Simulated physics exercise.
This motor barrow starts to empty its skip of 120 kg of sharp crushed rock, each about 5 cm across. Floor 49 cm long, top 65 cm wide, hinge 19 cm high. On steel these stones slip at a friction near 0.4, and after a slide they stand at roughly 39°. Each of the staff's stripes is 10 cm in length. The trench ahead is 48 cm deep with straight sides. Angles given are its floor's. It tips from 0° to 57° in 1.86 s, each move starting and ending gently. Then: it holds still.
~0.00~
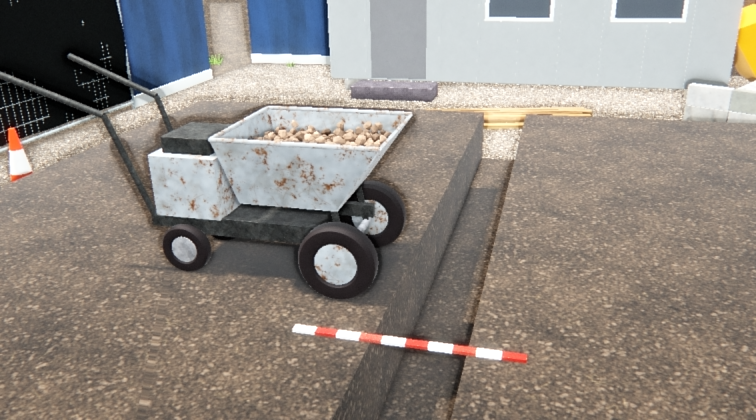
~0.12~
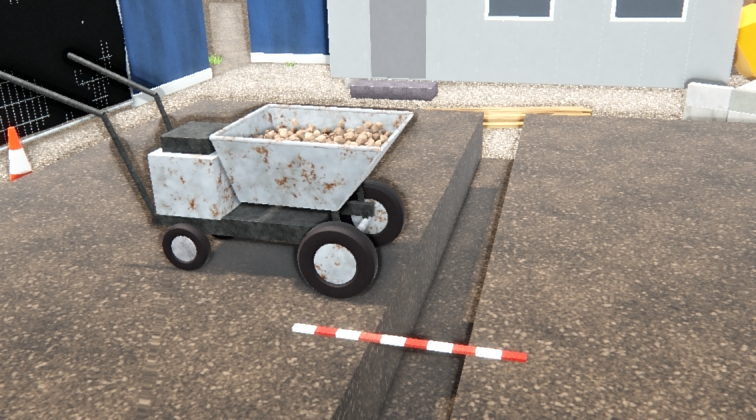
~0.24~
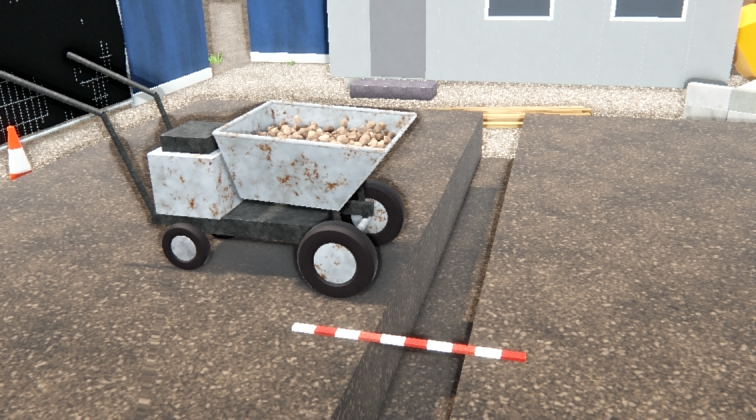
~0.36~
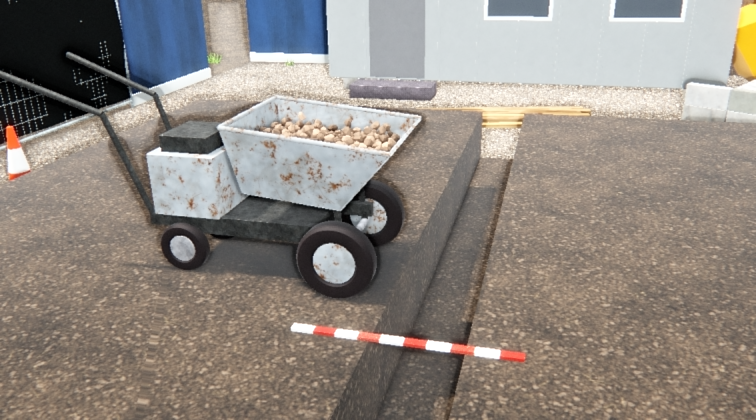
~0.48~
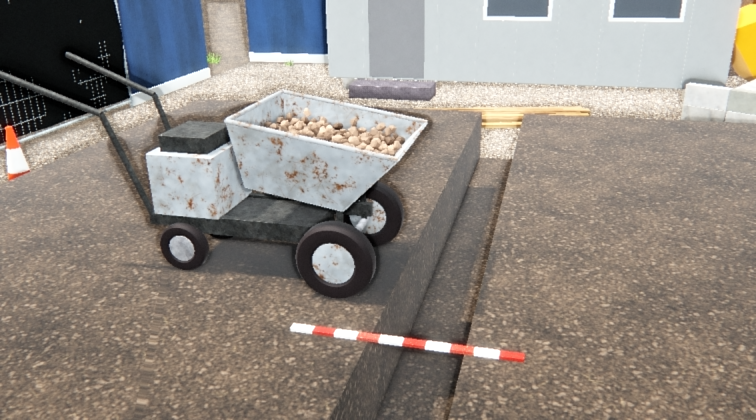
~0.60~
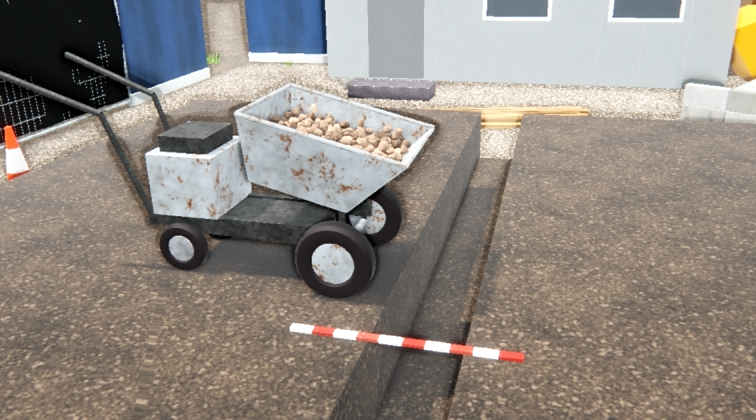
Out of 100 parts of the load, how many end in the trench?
Some 1 out of 100.
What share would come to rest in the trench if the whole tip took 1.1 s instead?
0 %.
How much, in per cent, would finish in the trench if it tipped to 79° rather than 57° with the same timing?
Near 10 per cent then.
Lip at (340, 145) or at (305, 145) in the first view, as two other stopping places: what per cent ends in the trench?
The first gives about 5 percent and the second about 5 percent.
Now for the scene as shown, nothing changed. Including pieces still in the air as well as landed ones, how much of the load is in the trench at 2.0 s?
Close to 0 per cent at that time.
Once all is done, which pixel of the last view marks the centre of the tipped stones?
Their middle is at about (496, 288).
After 1.4 s the floor is at 48°; 100 % in the skip; the foremost stones are at (442, 209).
After 2.0 s the floor is at 57°; 100 % in the skip; the foremost stones are at (476, 230).
After 2.3 s the floor is at 57°; 98 % in the skip, 1 % past the trench; the foremost stones are at (506, 289).
After 4.3 s the floor is at 57°; 96 % in the skip, 1 % in the trench, 3 % past the trench; the foremost stones are at (522, 276).
